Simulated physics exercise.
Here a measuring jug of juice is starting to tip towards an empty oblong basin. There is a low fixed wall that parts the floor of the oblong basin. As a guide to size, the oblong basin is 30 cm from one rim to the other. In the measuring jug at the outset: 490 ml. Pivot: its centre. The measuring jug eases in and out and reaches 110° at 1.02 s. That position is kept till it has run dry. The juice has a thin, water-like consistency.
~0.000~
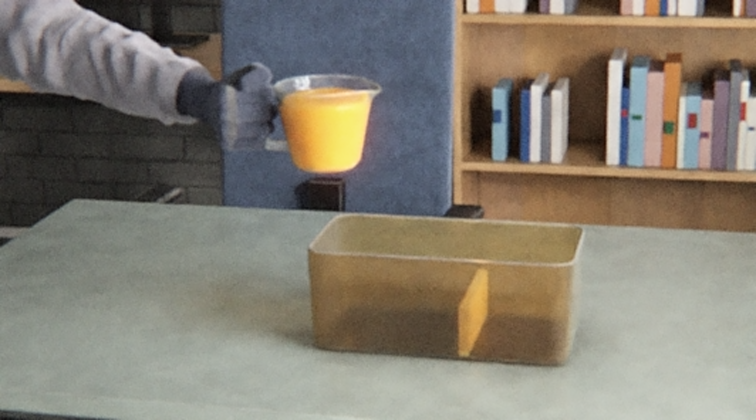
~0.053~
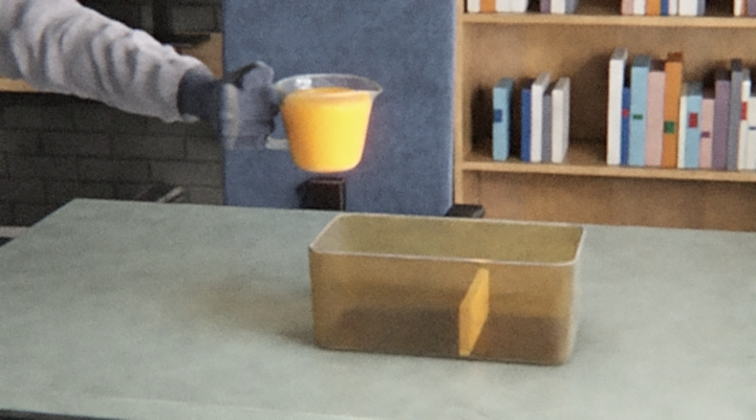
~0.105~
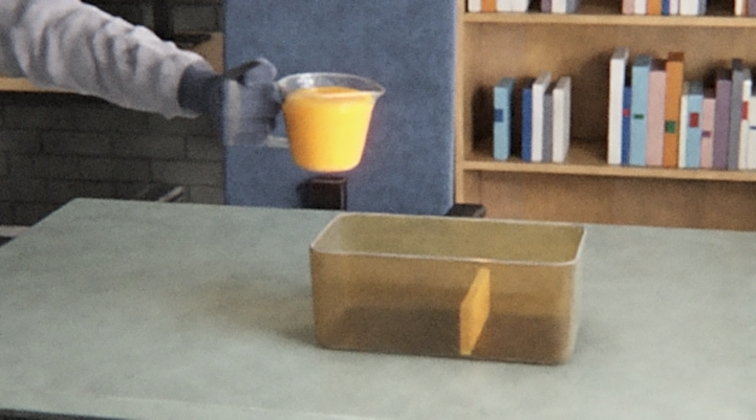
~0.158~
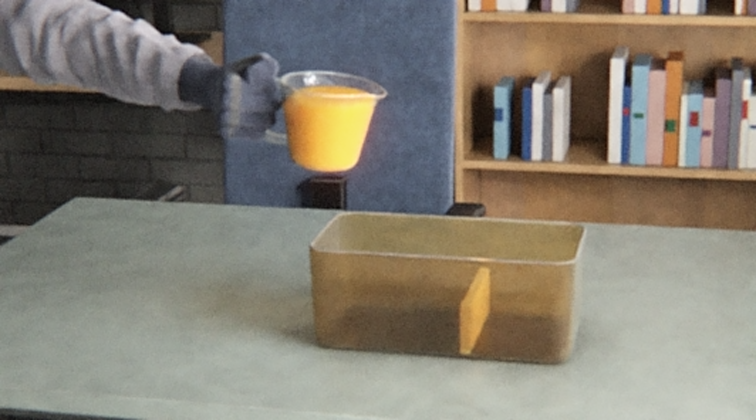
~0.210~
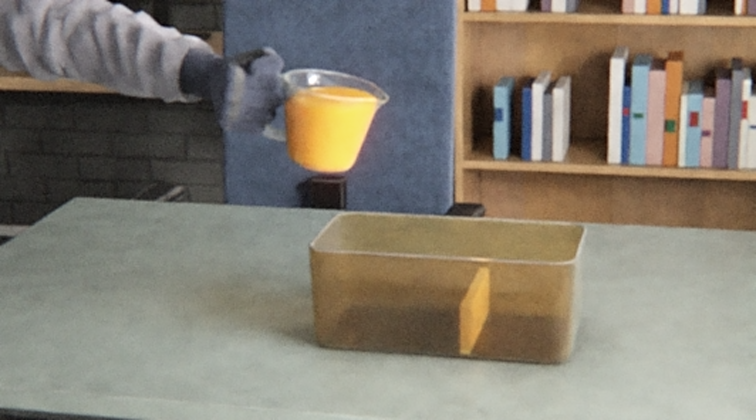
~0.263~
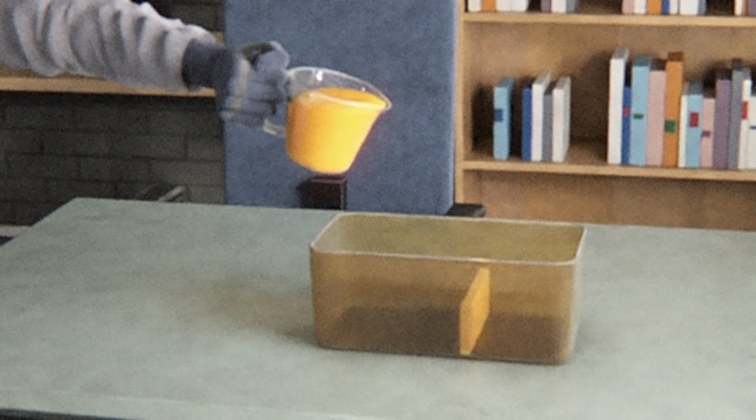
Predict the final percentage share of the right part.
Right part: About 3 %.
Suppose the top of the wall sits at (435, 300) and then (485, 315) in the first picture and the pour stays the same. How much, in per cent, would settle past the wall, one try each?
In order, 45 and 15 per cent.
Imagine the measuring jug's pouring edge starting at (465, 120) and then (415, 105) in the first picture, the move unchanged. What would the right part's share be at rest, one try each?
85 and 25 %.
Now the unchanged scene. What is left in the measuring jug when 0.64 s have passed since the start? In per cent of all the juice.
Around 54 percent.
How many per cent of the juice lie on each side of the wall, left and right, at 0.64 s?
About 20 left, 0 right.
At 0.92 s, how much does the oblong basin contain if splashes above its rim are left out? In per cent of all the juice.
Close to 88 in a hundred.
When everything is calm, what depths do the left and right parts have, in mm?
Around 20 mm deep on the left, around 0 mm deep on the right.
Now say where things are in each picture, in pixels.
In the first frame, it leans 0°; its right rim is at (380, 89); the juice meets the walls at (283, 95) and (370, 98); the oblong basin's rim runs from (322, 233) to (579, 247); the wall's top is at (474, 289).
In the second frame, it leans 1°; its right rim is at (382, 89); the juice meets the walls at (285, 94) and (371, 98).
In the third frame, it leans 3°; its right rim is at (384, 91); the juice meets the walls at (286, 94) and (372, 98).
In the fourth frame, it leans 6°; its right rim is at (386, 94); the juice meets the walls at (288, 93) and (374, 98).
In the fifth frame, it leans 11°; its right rim is at (388, 99); the juice meets the walls at (291, 94) and (378, 100).
In the sixth frame, it leans 17°; its right rim is at (391, 106); the juice meets the walls at (293, 96) and (384, 102).
After 0.64 s the tilt is 76° and 54 per cent is still to pour, 19 is left of the wall and 0 right of it.
After 0.92 s the tilt is 107° and 5 per cent is still to pour, 86 is left of the wall and 1 right of it.
After 1.21 s the tilt is 110° and 0 per cent is still to pour, 96 is left of the wall and 3 right of it.
After 1.52 s the tilt is 110° and 0 per cent is still to pour, 96 is left of the wall and 3 right of it.
In the end 96 per cent lies left of the wall, 3 right of it and 1 outside.
